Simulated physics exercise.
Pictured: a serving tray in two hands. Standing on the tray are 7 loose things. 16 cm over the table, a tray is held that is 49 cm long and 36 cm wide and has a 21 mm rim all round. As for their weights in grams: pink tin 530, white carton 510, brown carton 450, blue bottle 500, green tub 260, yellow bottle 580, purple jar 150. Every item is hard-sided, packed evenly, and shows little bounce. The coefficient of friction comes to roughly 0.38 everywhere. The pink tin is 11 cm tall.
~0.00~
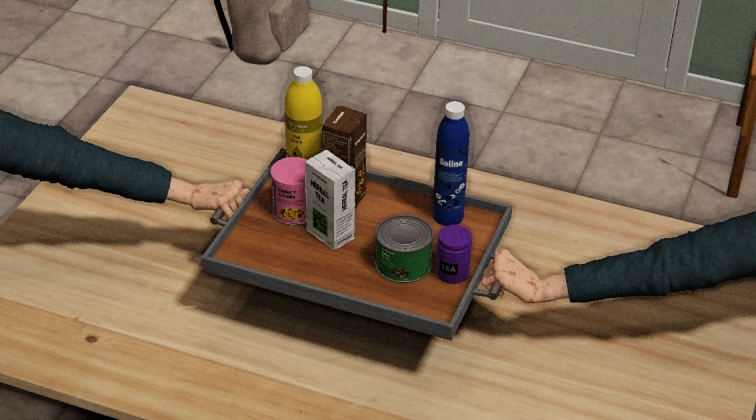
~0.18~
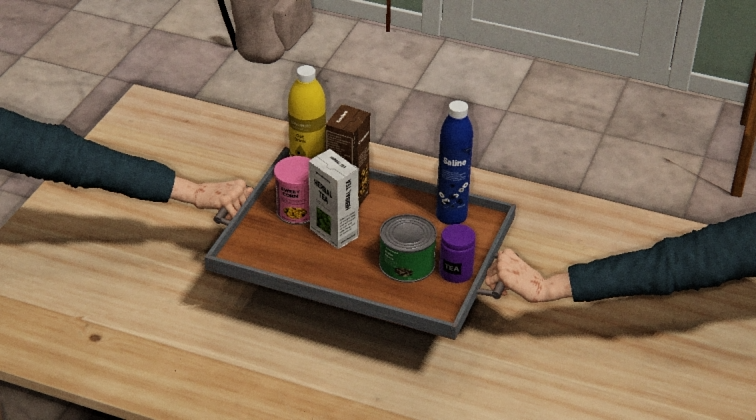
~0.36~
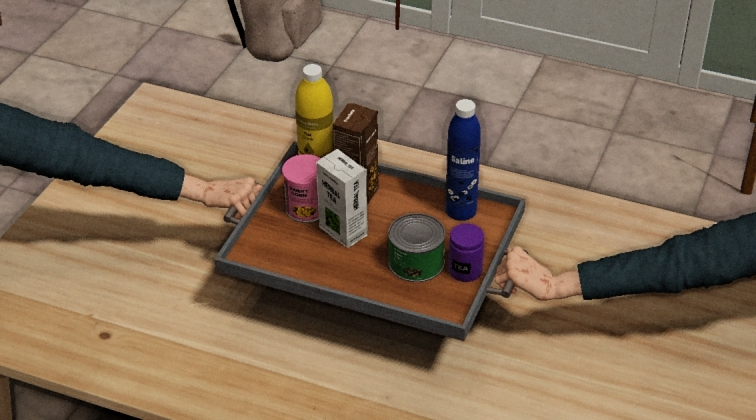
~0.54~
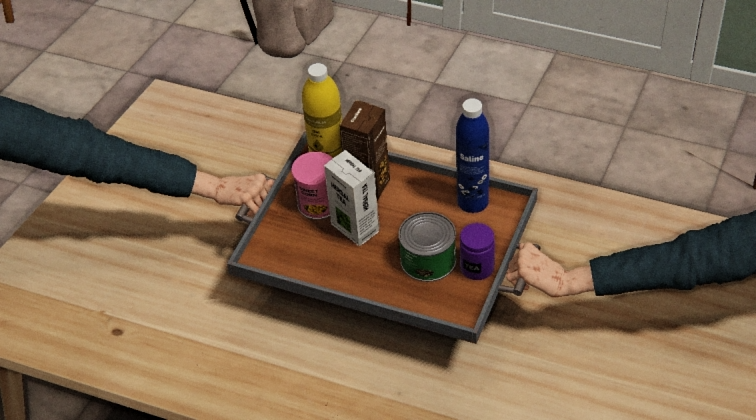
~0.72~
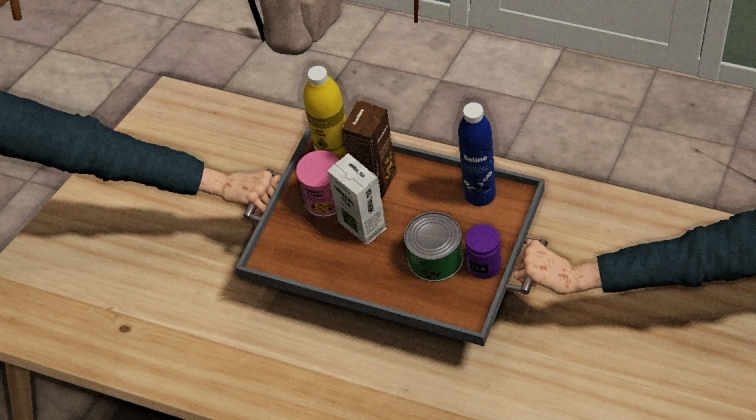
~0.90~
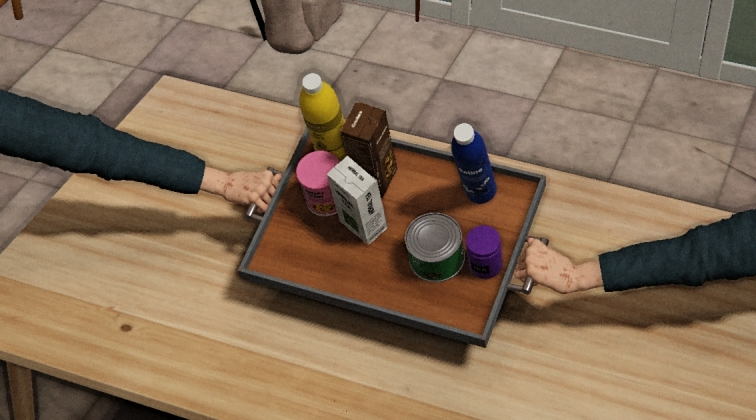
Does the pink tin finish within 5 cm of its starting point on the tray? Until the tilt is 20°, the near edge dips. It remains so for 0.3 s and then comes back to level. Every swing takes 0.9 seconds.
No, it ends up further away.
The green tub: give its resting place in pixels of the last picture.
Near (395, 260).
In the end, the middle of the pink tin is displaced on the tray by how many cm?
Displacement: Approx. 16 cm.
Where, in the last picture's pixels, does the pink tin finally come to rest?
It comes to a stop close to (298, 231).
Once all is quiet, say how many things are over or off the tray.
I make it 5.
After 1.40 s, tray tilted 20°, near edge down; pink tin moved 11 cm near (305, 229); blue bottle on its side; yellow bottle on its side.
After 1.80 s, tray tilted 8°, near edge down; white carton, blue bottle, yellow bottle and purple jar now off the tray; pink tin moved 16 cm near (296, 241); brown carton 65° off its base.
In the end (2.7 s), off the tray, white carton, blue bottle, yellow bottle and purple jar; toppled on the tray, brown carton; not toppled but over 5 cm from the start, pink tin and green tub. In the last view, pink tin near (298, 231).
